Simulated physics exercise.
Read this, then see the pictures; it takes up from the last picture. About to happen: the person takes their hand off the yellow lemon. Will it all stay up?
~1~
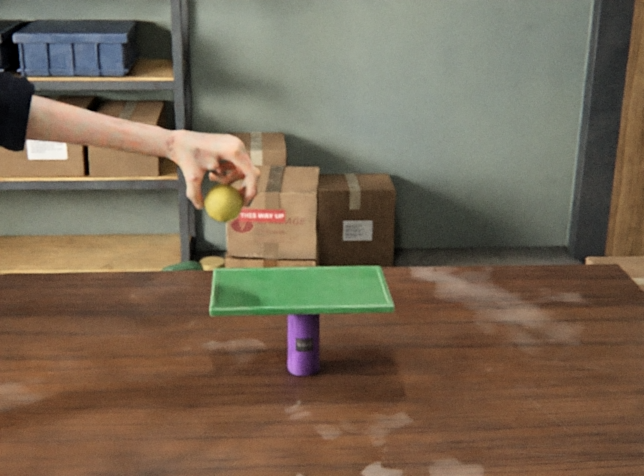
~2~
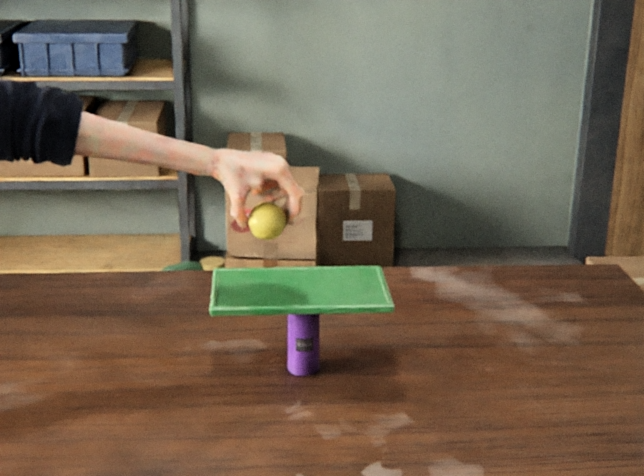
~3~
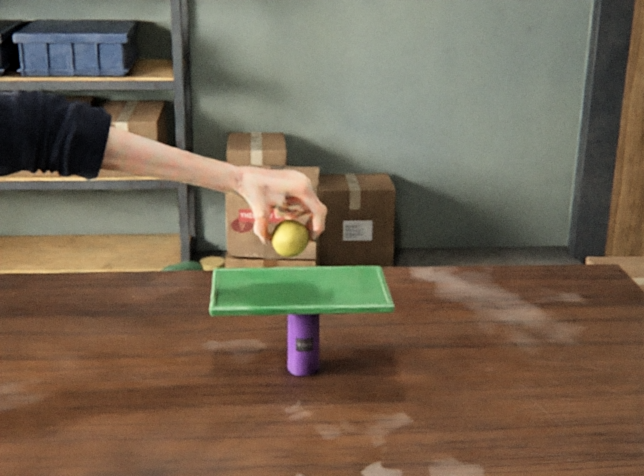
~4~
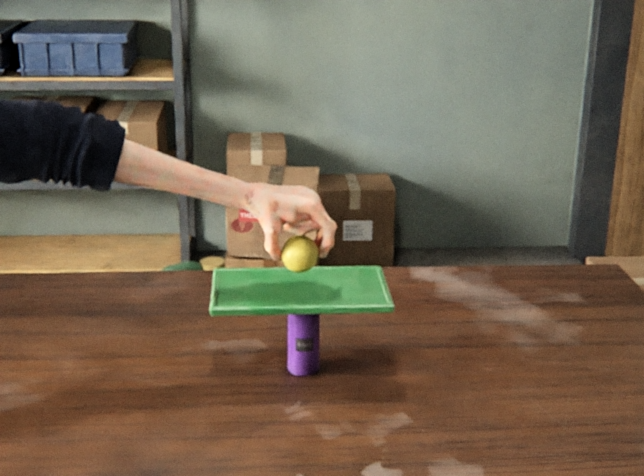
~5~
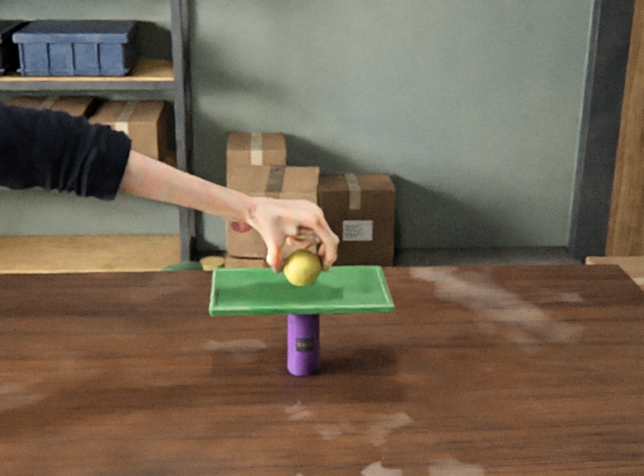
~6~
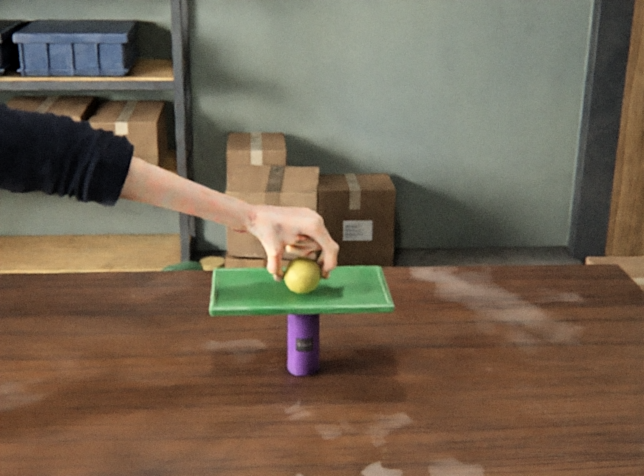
Stays standing.
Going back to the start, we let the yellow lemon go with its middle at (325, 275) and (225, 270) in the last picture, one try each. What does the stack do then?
First release - upright; second release - toppled.
Then, 0.30 s past the last view, nothing moves.
Then, 0.70 s past the last view, yellow lemon resting near (303, 276).
Finally, all 3 still in place. Final places as the last picture's camera would see them, yellow lemon near (303, 276). The stack stays up.
